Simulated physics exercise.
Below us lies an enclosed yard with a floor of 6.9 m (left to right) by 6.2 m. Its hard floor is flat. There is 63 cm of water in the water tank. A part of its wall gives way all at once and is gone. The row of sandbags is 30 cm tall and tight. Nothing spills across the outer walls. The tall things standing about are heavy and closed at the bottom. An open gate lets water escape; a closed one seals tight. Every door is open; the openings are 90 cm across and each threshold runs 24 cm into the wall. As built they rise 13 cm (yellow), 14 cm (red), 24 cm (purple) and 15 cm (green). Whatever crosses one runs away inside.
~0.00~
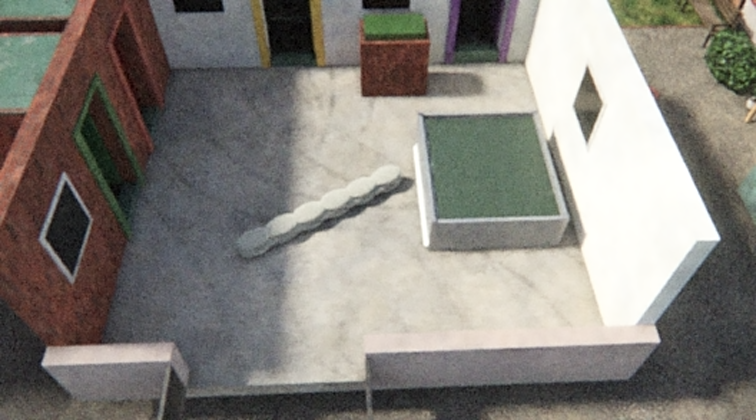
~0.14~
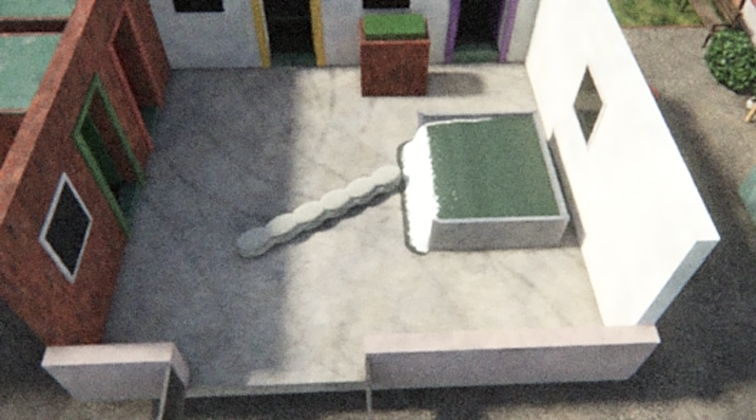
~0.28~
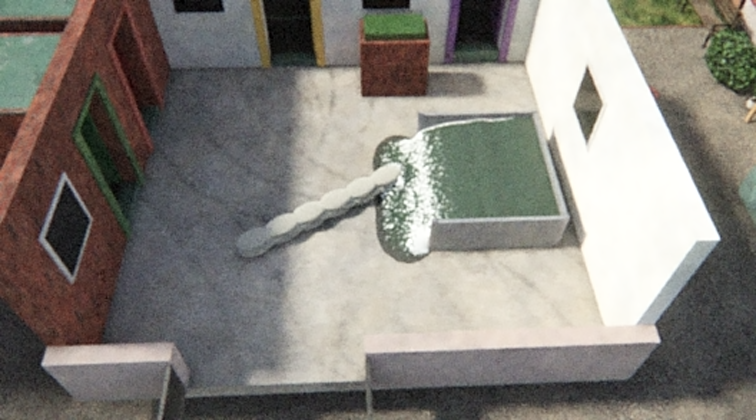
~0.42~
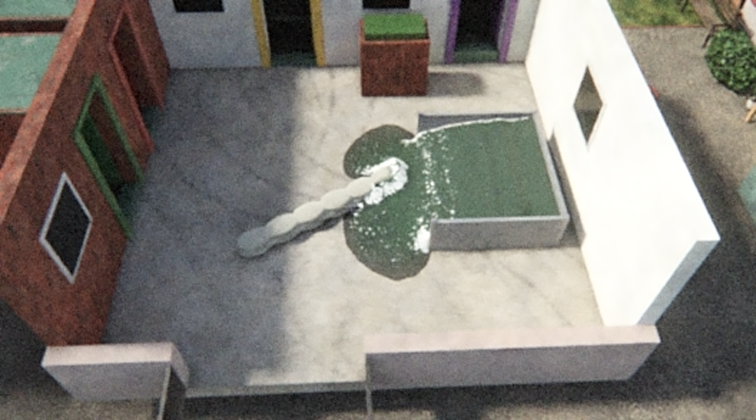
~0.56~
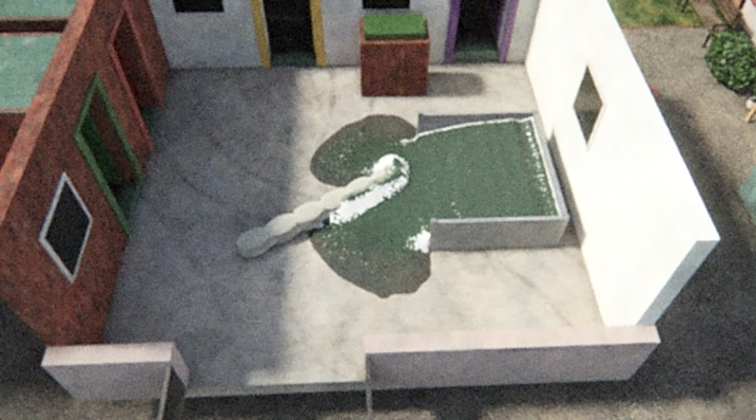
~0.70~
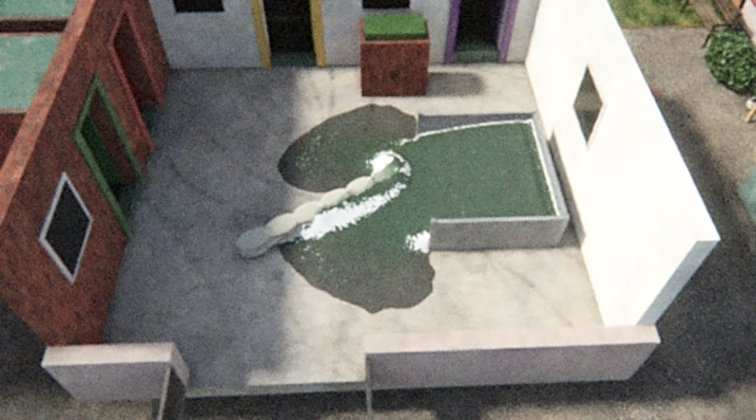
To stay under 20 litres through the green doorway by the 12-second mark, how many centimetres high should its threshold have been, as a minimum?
Close to 8 cm is just enough.
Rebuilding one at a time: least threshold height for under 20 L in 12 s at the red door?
About 9.0 cm at red.
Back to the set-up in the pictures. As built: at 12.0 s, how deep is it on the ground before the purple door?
About 5.5 cm.
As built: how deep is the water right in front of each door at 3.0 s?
Depths in cm: Yellow 12, red 13, purple 0, green 10.
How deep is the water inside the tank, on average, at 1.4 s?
About 31 cm.
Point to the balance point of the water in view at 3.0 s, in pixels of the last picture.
At about (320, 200).
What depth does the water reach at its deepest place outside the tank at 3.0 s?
Up to some 28 cm.
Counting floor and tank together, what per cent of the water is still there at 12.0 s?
About 66 per cent.
After 1.4 s water covers 40 % of the floor, deepest (38 cm) near (407, 185); it has not reached the green door.
After 3.0 s water covers 70 % of the floor, deepest (28 cm) near (95, 373); 10 cm at the green door, 0 litres in over its 15 cm threshold.
After 12.0 s water covers 85 % of the floor, deepest (9 cm) near (540, 120); 4 cm at the green door, 0 litres in over its 15 cm threshold.
At the green door as built, the water arrived by 2.2 s and peaked near 14 cm at 4.0 s.
Run again over the same 12 s with other heights there, 37 litres in over 6.5 cm, 8 litres over 10 cm. The limit of 20 litres is kept from about 8 cm up.
